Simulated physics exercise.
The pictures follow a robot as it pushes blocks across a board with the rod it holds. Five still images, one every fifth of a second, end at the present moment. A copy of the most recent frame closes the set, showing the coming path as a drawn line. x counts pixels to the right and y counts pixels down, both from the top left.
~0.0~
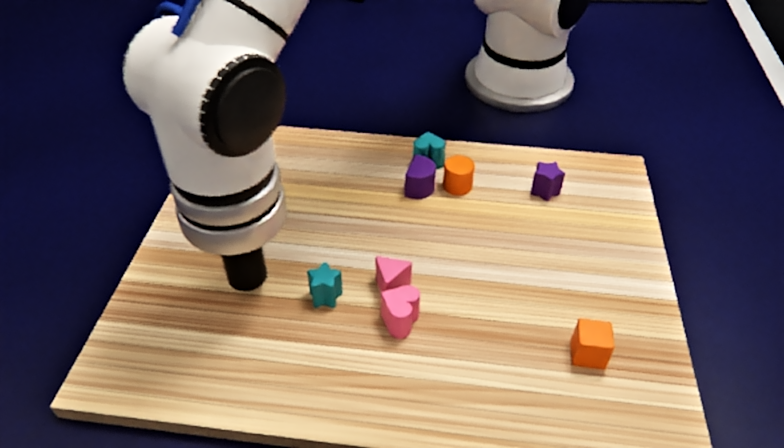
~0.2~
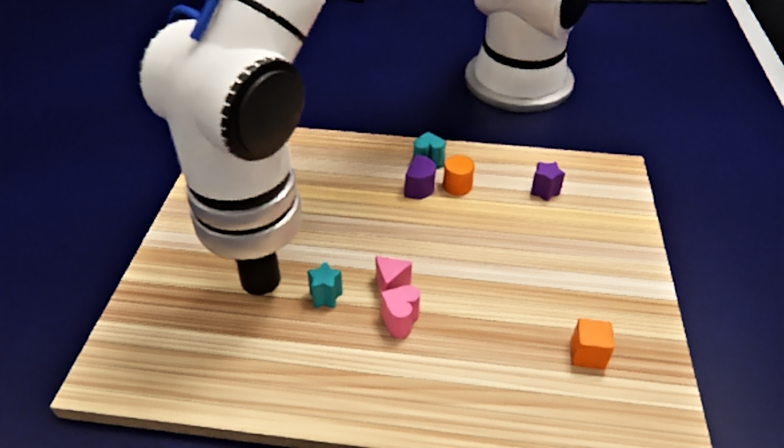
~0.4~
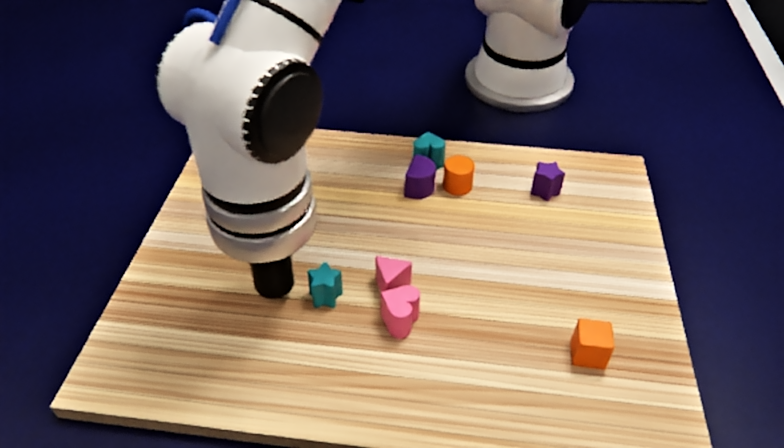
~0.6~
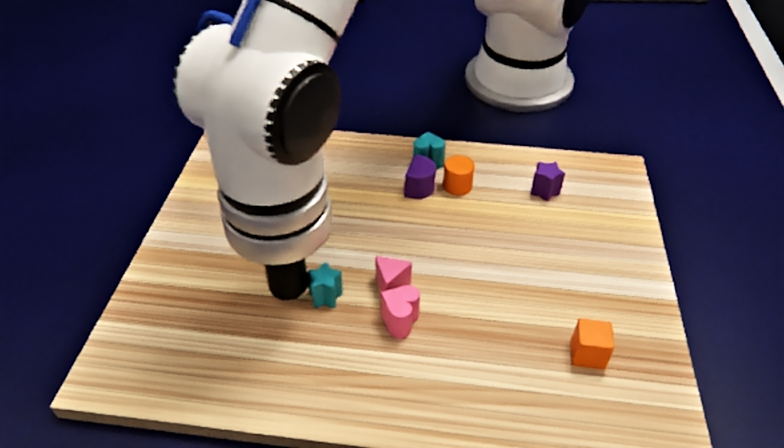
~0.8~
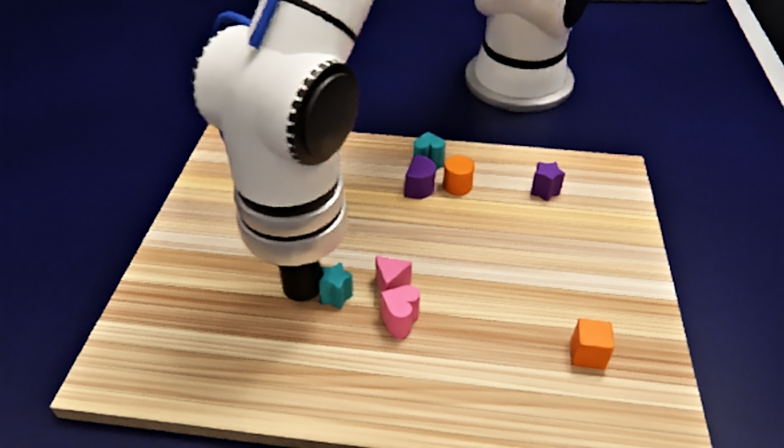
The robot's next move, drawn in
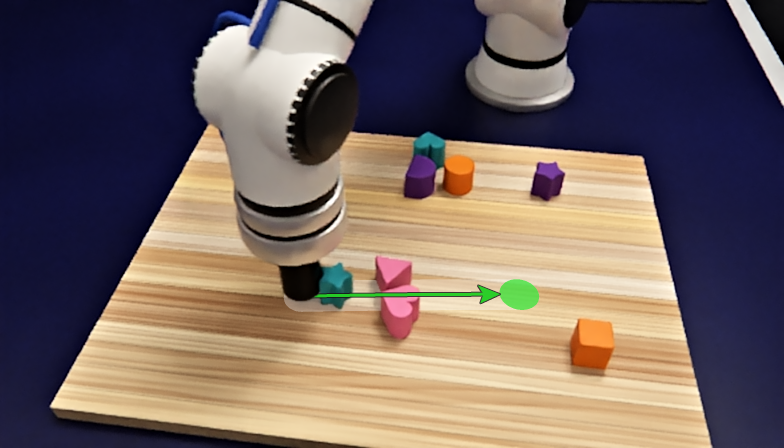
The clip shows a robot arm with a black rod moving steadily right across a wooden board scattered with colourful blocks, then nudging a turquoise star slightly right, while the pink triangle, pink heart and orange square piece stay still.
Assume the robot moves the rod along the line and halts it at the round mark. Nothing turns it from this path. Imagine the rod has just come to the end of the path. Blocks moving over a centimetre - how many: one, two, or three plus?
Two blocks move more than 1 cm.
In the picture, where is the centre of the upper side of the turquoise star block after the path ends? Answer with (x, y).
Expect it around (558, 276).
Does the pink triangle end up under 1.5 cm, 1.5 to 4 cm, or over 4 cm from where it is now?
Shift: Over 4 cm.
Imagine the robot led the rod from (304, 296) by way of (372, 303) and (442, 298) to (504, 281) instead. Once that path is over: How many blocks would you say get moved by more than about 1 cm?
By the end of the path, three or more blocks have moved more than about a centimetre.
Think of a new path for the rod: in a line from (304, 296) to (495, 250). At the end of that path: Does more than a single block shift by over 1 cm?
That would be a yes.
Path on the board, straight from (304, 296) to (519, 294).
On the path given first. One third of the way, rod at (377, 285); turquoise star block at (411, 274); pink triangle at (431, 261), turned 20° anticlockwise; pink heart-shaped block at (405, 301).
Two thirds of the way, rod at (450, 285); turquoise star block at (485, 275); pink triangle at (476, 252), turned 60° anticlockwise; pink heart-shaped block at (406, 302), turned 15° clockwise.
At the end, rod at (522, 285); turquoise star block at (558, 276); pink triangle at (481, 248), turned 70° anticlockwise; pink heart-shaped block at (406, 302), turned 15° clockwise; orange square piece in place.
